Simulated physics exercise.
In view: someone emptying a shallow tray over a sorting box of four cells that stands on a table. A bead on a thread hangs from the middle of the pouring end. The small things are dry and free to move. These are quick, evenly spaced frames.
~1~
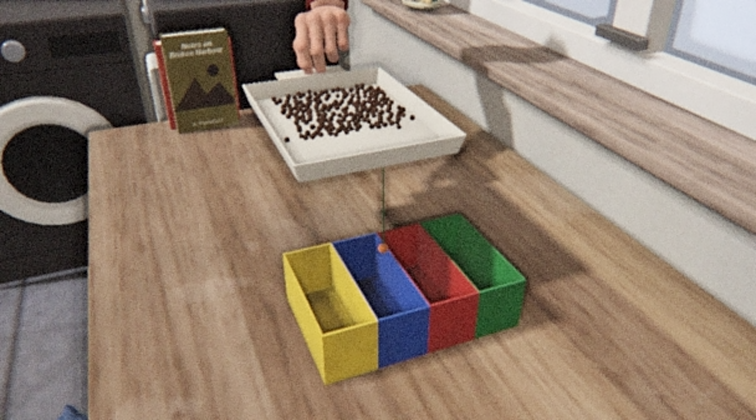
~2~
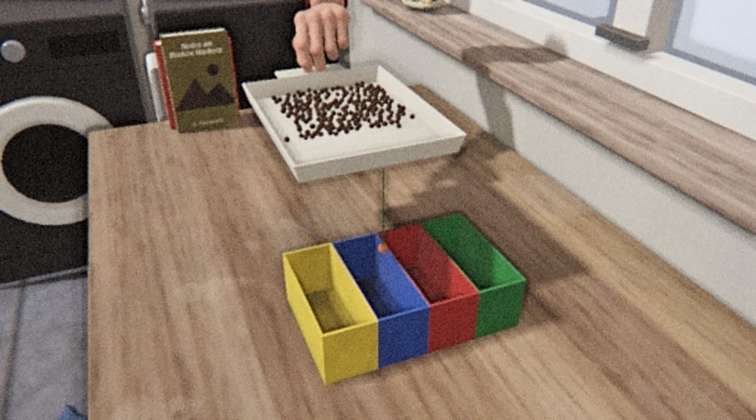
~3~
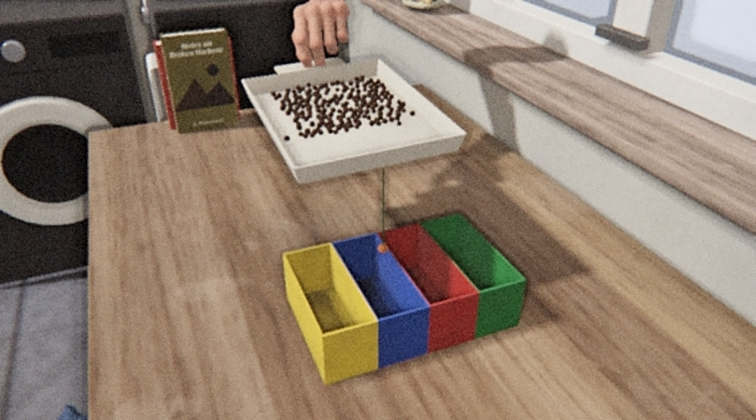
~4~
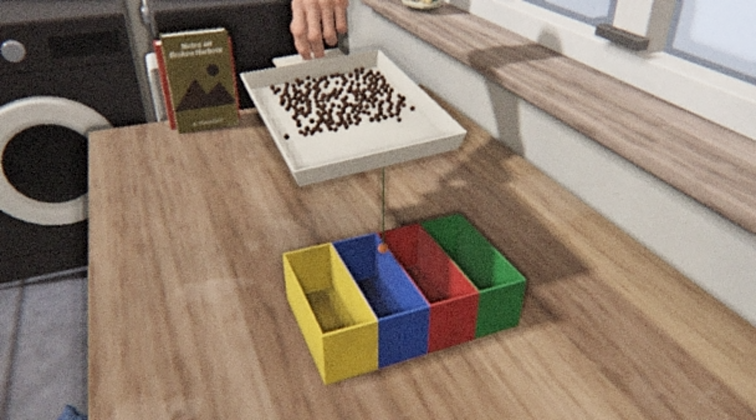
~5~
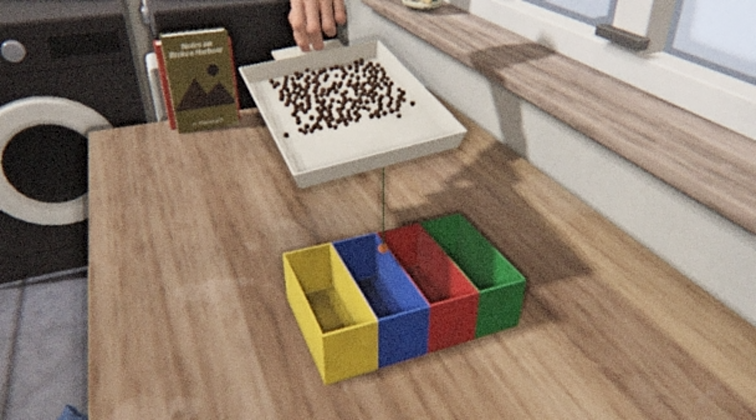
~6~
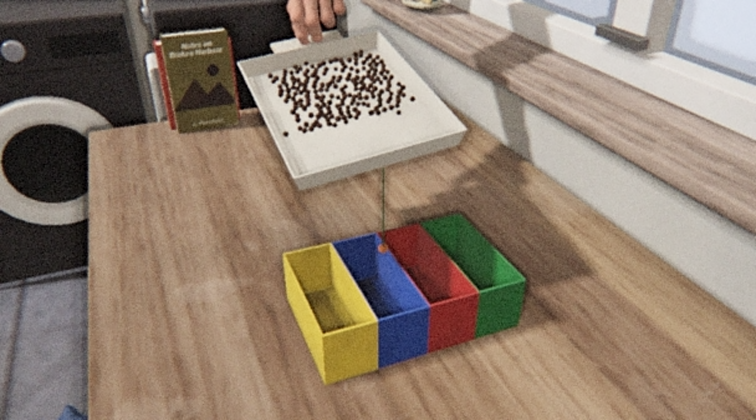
A hand slowly tilts a tray of small dark berries above a four-coloured sorting box.
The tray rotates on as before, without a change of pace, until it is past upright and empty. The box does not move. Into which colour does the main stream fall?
The yellow cell gets the most.
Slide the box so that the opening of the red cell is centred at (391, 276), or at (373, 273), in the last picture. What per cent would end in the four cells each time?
The first gives 100 %, the second 100 %.
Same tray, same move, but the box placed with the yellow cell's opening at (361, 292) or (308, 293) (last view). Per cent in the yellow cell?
Near 10 % and 90 %.
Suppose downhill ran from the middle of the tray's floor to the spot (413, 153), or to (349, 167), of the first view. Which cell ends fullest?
At the first place the green cell, at the second yellow.
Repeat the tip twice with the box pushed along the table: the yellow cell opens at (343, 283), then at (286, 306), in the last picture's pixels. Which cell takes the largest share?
At the first place the cell in yellow, at the second the blue cell.
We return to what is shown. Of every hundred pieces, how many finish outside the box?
Close to 10 per cent.
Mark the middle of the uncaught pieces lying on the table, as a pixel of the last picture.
Near (251, 362).
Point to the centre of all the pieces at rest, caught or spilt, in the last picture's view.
Around (327, 327).
Soon after the last picture, tray tipped steeply; nearly all on the tray; a stray few in the yellow cell; a stray few falling or outside the box.
A little later, tray tipped right over; most on the tray; a small part in the yellow cell; a small part falling or outside the box.
Later still, tray tipped past a quarter turn; most in the yellow cell; a small part falling or outside the box.
At rest, tray tipped past a quarter turn; most in the yellow cell; none in the blue cell; none in the red cell; none in the green cell; a small part outside the box.
